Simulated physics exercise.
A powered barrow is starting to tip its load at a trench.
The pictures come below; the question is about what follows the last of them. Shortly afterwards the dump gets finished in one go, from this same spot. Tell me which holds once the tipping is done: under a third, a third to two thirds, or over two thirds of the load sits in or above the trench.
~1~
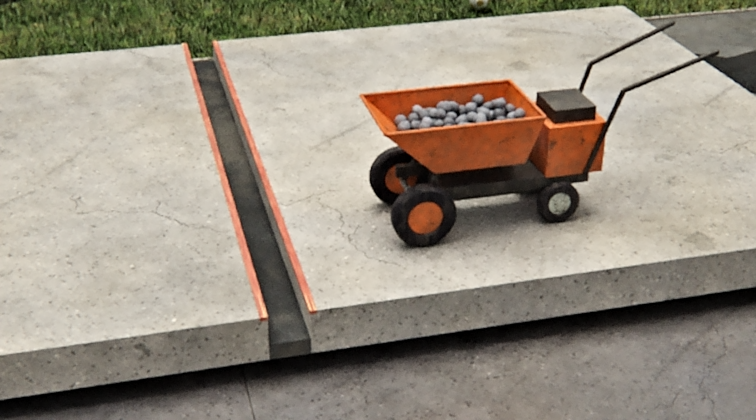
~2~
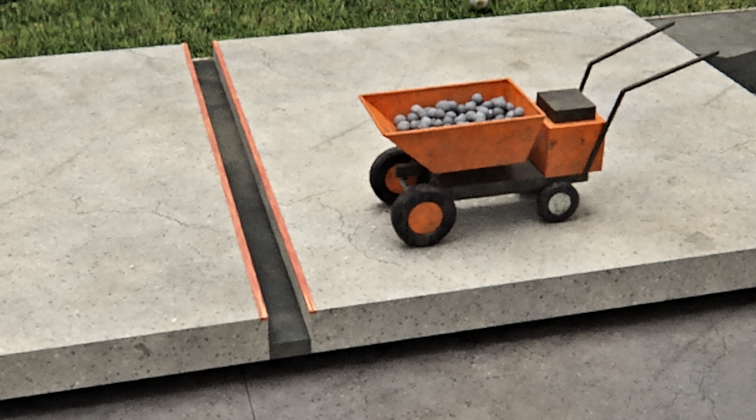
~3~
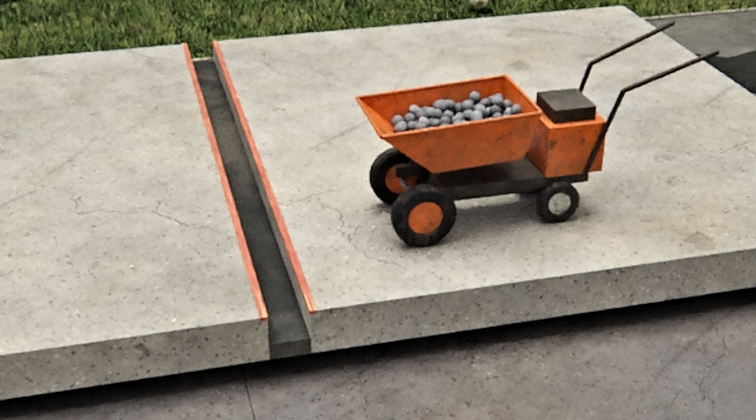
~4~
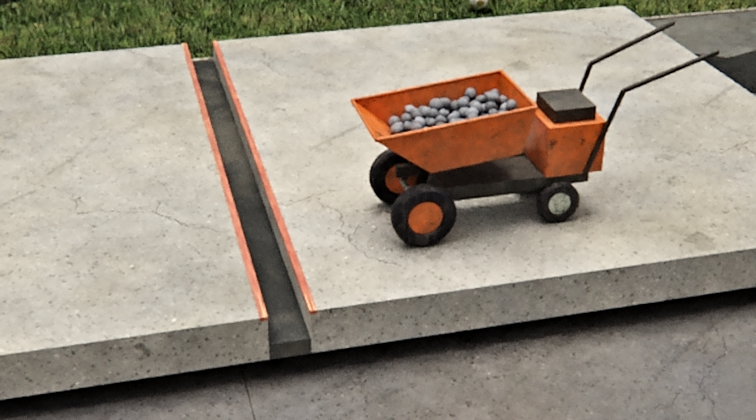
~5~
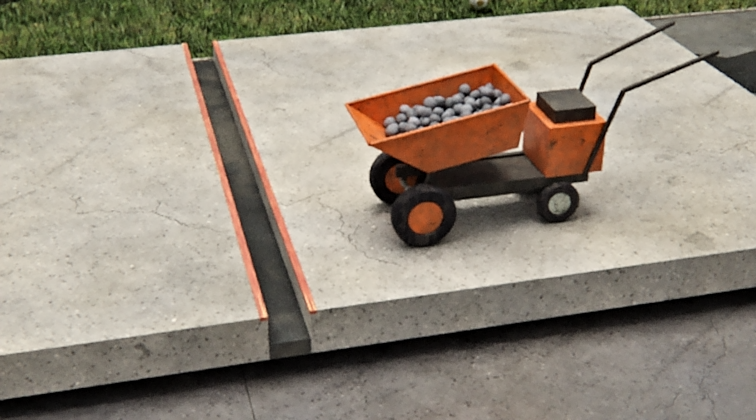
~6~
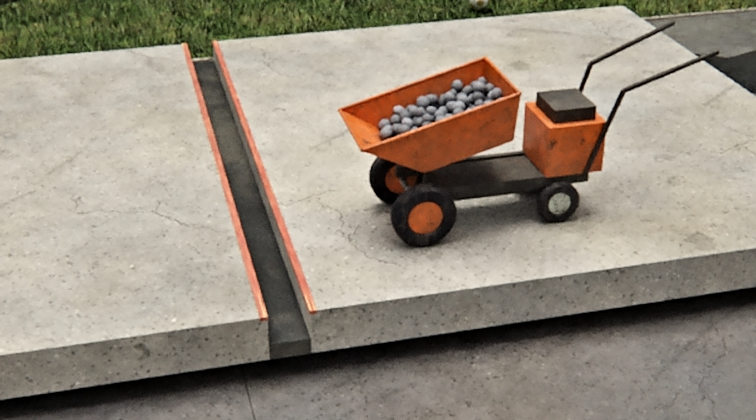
Reaches a third, stays within two thirds.
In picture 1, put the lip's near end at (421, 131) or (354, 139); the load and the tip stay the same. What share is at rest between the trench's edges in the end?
First spot: About 30 percent; second spot: About 70 percent.
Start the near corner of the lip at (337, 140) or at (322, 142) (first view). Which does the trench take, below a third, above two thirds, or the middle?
At the first stop the answer is one to two thirds, and at the second it is below one third.
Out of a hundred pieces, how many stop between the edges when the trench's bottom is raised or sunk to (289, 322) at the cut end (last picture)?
The share comes out near 40 percent.
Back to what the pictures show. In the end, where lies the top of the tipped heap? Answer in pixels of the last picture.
Summit in the final view: Around (297, 228).
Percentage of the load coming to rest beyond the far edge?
About 10 %.
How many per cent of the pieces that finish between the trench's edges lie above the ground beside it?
It works out at about 5 percent.
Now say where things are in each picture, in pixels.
The first frame shows lip of the skip at (386, 135), level; top of the load at (473, 118), round cobbles; first edge of the trench at (302, 280); far edge at (255, 287), the trench under half as wide as the skip, and about as deep as wide.
The second frame shows lip of the skip at (385, 136), level; top of the load at (472, 118).
The third frame shows lip of the skip at (381, 137), tipped barely; top of the load at (469, 116).
The fourth frame shows lip of the skip at (376, 140), tipped a little; top of the load at (477, 108).
The fifth frame shows lip of the skip at (370, 145), tipped a little; top of the load at (485, 104).
The sixth frame shows lip of the skip at (363, 150), tipped clearly; top of the load at (478, 99); first edge of the trench at (302, 280); far edge at (255, 287).
Soon after the last picture, skip tipped steeply; all in the skip.
A little later, skip tipped right over; about two thirds in the skip; about a quarter short of the trench; a small part in or heaped over the trench; a stray few falling.
Later still, skip tipped right over; a small part in the skip; about a quarter short of the trench; about half in or heaped over the trench; a small part beyond it.
At rest, skip tipped right over; a small part in the skip; about a quarter short of the trench; about half in or heaped over the trench; a small part beyond it.
